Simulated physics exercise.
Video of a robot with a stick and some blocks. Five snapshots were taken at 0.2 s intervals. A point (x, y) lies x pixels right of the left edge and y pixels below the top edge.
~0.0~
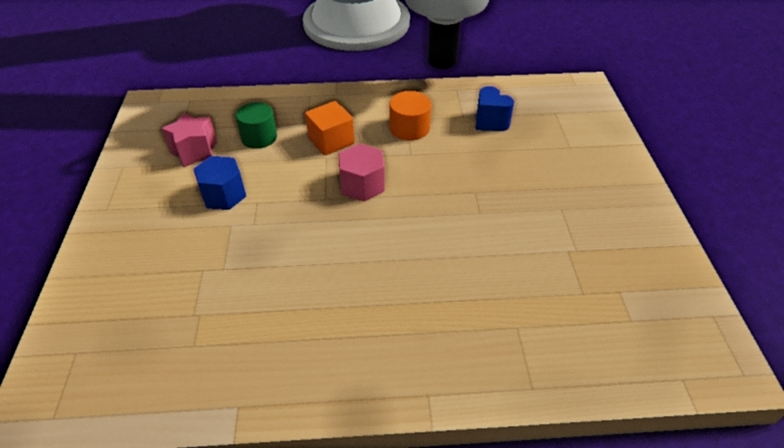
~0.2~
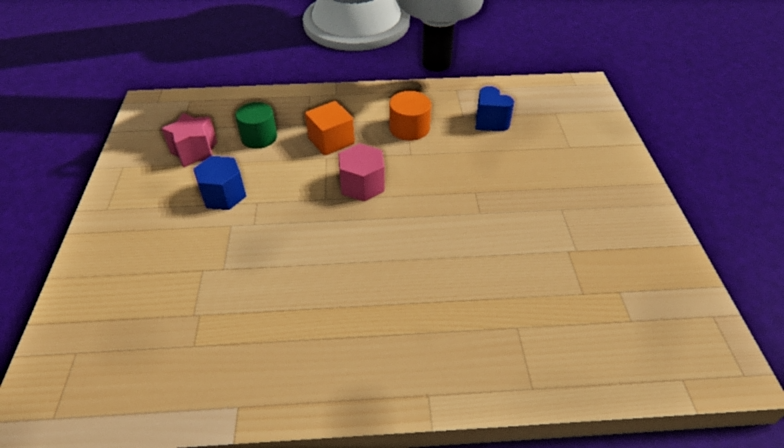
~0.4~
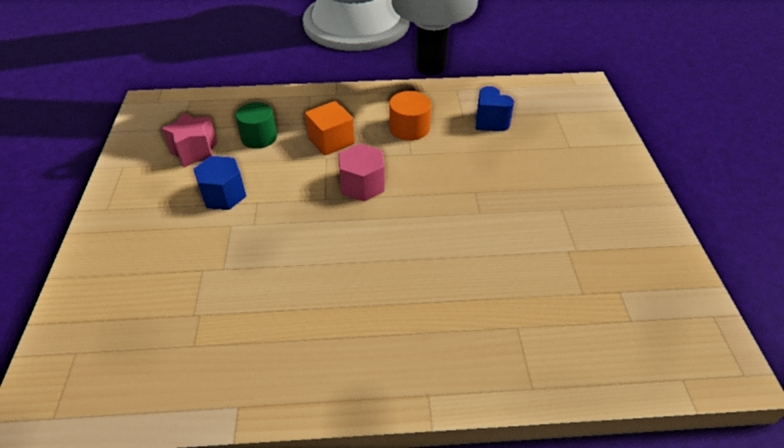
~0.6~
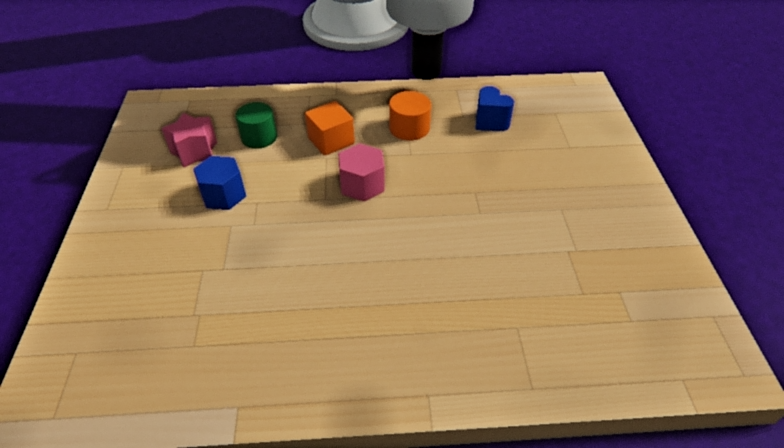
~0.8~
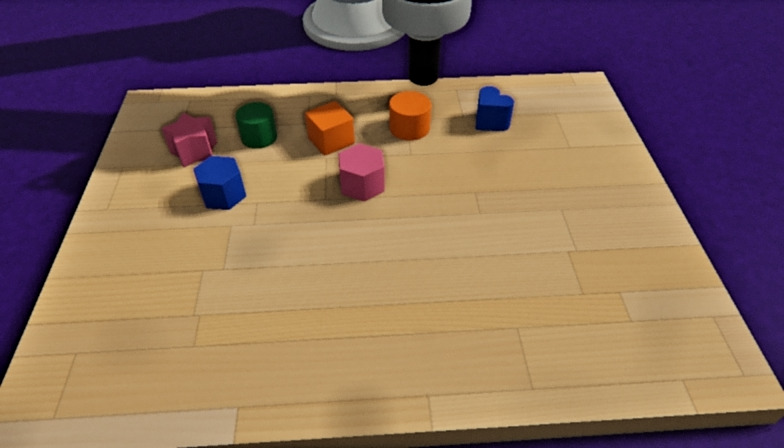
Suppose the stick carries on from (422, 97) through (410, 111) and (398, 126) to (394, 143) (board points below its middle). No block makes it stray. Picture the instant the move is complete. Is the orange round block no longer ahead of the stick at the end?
In short: No.
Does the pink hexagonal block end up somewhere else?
No, it doesn't check out.
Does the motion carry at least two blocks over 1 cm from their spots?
I'd say no.
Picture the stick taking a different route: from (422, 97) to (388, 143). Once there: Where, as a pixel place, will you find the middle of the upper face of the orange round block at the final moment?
My prediction: (402, 140).
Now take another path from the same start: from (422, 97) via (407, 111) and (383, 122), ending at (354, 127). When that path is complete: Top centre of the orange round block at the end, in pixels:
Its top face will be centred at roughly (402, 116).
What follows on the original path. Halfway along, stick at (404, 100); orange round block at (405, 115).
At the end, stick at (394, 124); orange square piece still; pink hexagonal block still; orange round block at (407, 141).
